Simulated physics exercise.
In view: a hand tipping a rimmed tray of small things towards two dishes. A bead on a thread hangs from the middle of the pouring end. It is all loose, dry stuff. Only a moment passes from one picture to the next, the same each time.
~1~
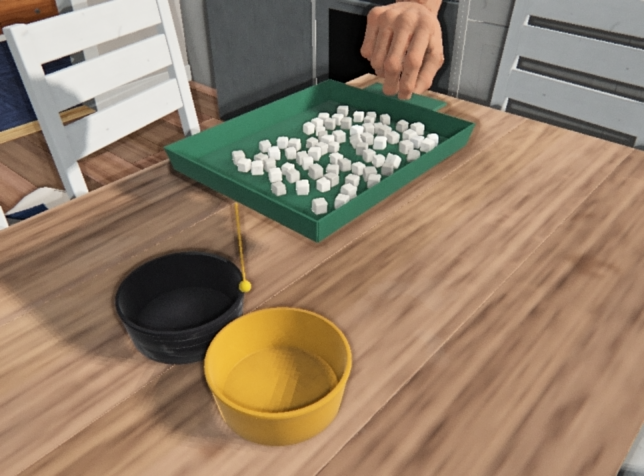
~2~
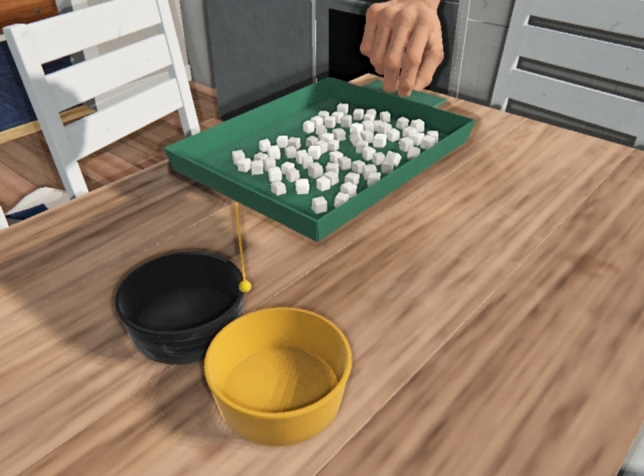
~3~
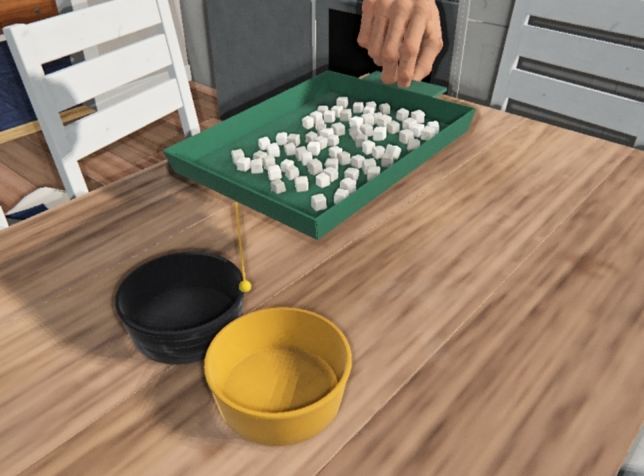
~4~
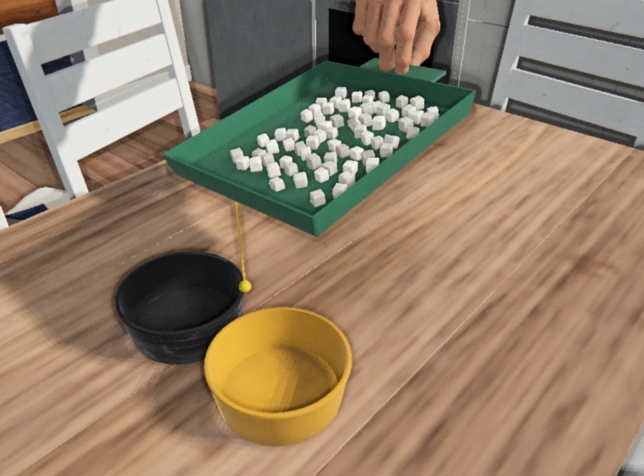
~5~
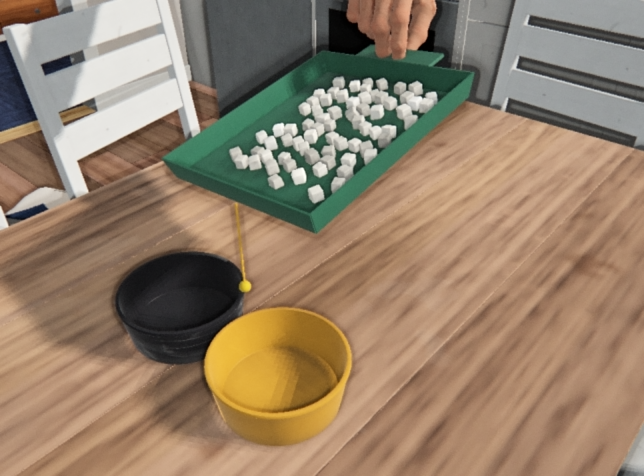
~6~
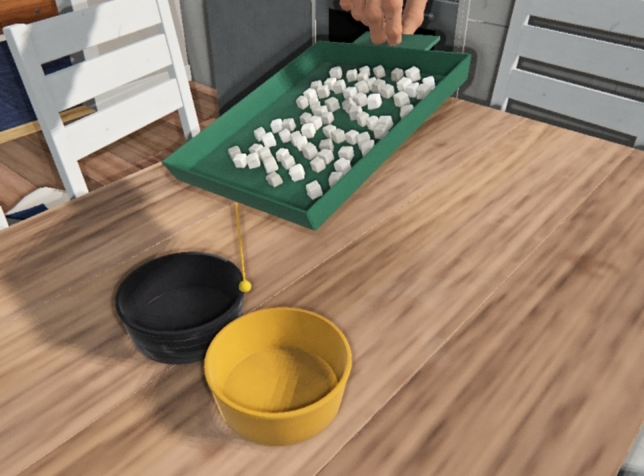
On a wooden table, a black dish and a yellow dish sat still while a hand gradually raised the far end of a green tray of white cubes, slanting it towards the near left.
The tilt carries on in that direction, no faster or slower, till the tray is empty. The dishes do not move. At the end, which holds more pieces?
It favours the left dish.
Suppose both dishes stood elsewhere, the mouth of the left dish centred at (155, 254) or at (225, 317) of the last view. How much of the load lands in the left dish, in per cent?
The first gives 50 %, the second 30 %.
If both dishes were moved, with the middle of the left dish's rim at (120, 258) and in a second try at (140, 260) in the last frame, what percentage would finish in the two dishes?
Near 60 % and 70 %.
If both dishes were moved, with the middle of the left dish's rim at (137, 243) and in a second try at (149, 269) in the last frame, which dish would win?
One: The dish on the right. Two: The dish on the left.
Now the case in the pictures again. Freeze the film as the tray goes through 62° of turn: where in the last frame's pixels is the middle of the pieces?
Near (220, 154).
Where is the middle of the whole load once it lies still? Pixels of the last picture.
At about (176, 319).
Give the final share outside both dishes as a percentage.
It comes to 20 per cent or so.
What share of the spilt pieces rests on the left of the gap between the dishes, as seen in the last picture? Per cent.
Close to 100 per cent.
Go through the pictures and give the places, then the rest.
Corners of the pouring end (171, 147) and (317, 217), level; middle of the load (333, 147), sugar cubes; left dish (132, 336); right dish (227, 414); bead on its thread (245, 286), in the first picture.
Corners of the pouring end (171, 148) and (317, 216), level; middle of the load (333, 146), in the second picture.
Corners of the pouring end (170, 150) and (315, 215), tipped barely, lowest at the left corner; middle of the load (333, 141), in the third picture.
Corners of the pouring end (169, 153) and (313, 212), tipped a little, lowest at the left corner; middle of the load (331, 133), in the fourth picture.
Corners of the pouring end (168, 157) and (310, 209), tipped a little, lowest at the left corner; middle of the load (330, 126), in the fifth picture.
Corners of the pouring end (168, 160) and (307, 207), tipped clearly, lowest at the left corner; middle of the load (327, 118); left dish (132, 336); right dish (227, 414), in the sixth picture.
Just after the last frame, tray tipped steeply; almost all on the tray; just a few in the air.
A moment on, tray tipped past a quarter turn; almost all on the tray; about a tenth in the left dish.
Further on, tray tipped past a quarter turn; the larger part in the left dish; roughly a quarter outside both.
When it is over, tray tipped past a quarter turn; not one in the right dish; the larger part in the left dish; roughly a quarter outside both.
